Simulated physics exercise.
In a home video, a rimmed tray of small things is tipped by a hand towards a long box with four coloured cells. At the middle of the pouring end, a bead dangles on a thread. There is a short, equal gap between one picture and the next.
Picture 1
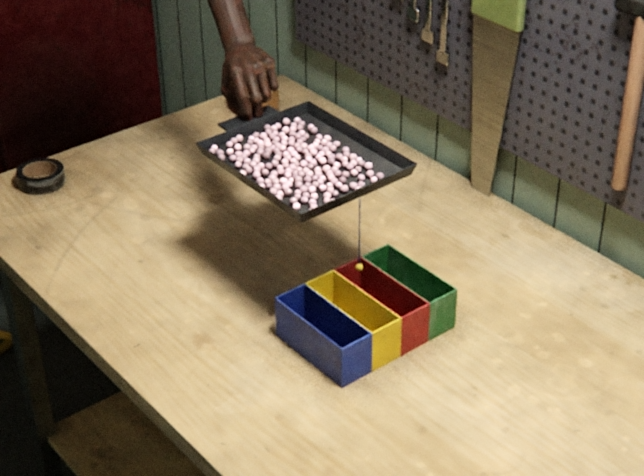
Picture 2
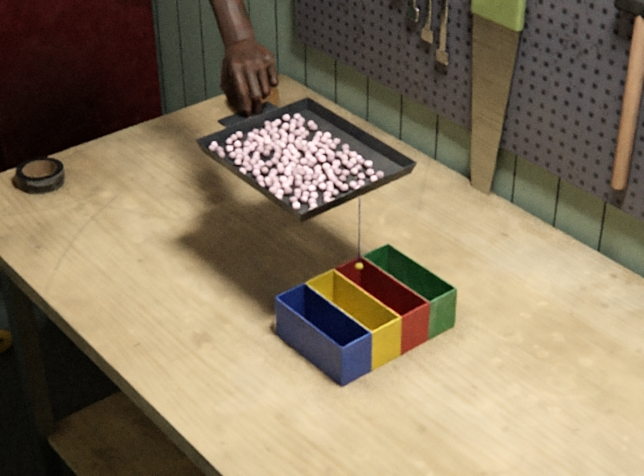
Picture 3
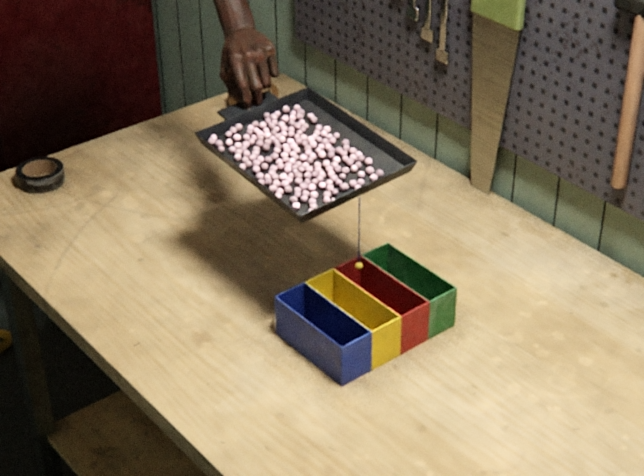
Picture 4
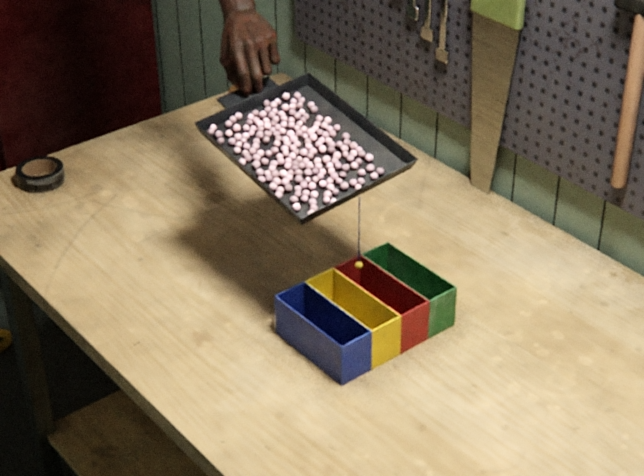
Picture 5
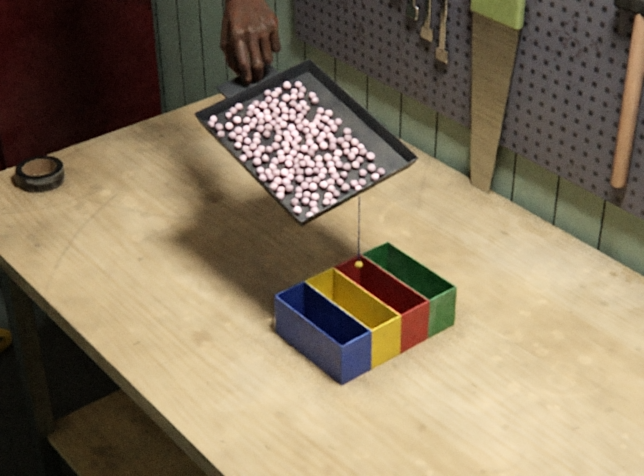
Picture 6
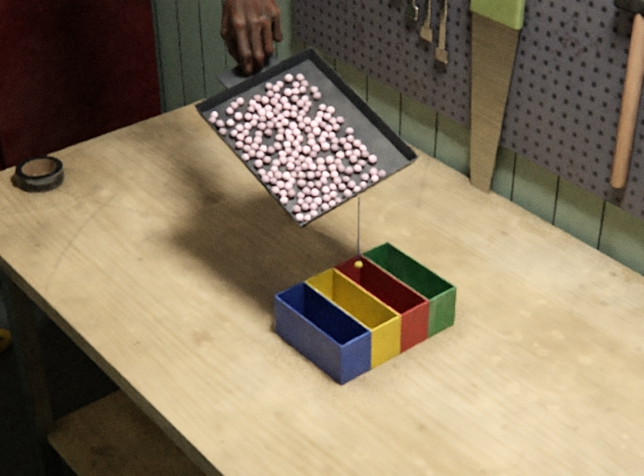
In this clip, a hand gradually tilts a dark rimmed tray of small pale pink balls above a box with blue, yellow, red and green cells, its left front corner lowest, and the balls begin shifting slightly within the tray.
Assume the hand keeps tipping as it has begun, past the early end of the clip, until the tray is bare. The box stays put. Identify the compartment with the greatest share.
Greatest share: Blue.
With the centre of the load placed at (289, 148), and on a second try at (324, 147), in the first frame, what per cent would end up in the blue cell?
Share in order: Roughly 50 %, 50 %.
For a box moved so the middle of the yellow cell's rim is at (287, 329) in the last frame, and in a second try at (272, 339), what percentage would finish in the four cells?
90 % for the first, 80 % for the second.
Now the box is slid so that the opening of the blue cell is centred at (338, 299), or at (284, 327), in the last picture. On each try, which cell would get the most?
The first time it is that blue cell, and the second time it is the cell in yellow.
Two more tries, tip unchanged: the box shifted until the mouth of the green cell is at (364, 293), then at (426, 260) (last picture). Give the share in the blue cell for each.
First placement: Some 0 %; second placement: Some 30 %.
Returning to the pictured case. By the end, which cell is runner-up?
That's the cell in yellow.
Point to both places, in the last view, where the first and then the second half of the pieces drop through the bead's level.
The first part at (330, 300); the rest at (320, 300).
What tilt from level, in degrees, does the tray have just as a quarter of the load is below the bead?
It is at around 75 degrees.
Shortly afterwards, tray tipped steeply; near two thirds on the tray; a little in the blue cell; a little in the yellow cell; only a few in the red cell; near a quarter falling or outside the box.
Next, tray tipped past a quarter turn; only a few on the tray; near half in the blue cell; near a quarter in the yellow cell; only a few in the red cell; near a quarter falling or outside the box.
Some moments later, tray tipped past a quarter turn; near half in the blue cell; near a quarter in the yellow cell; only a few in the red cell; near a quarter falling or outside the box.
In the end, tray tipped past a quarter turn; near half in the blue cell; near a quarter in the yellow cell; only a few in the red cell; none at all in the green cell; near a quarter outside the box.
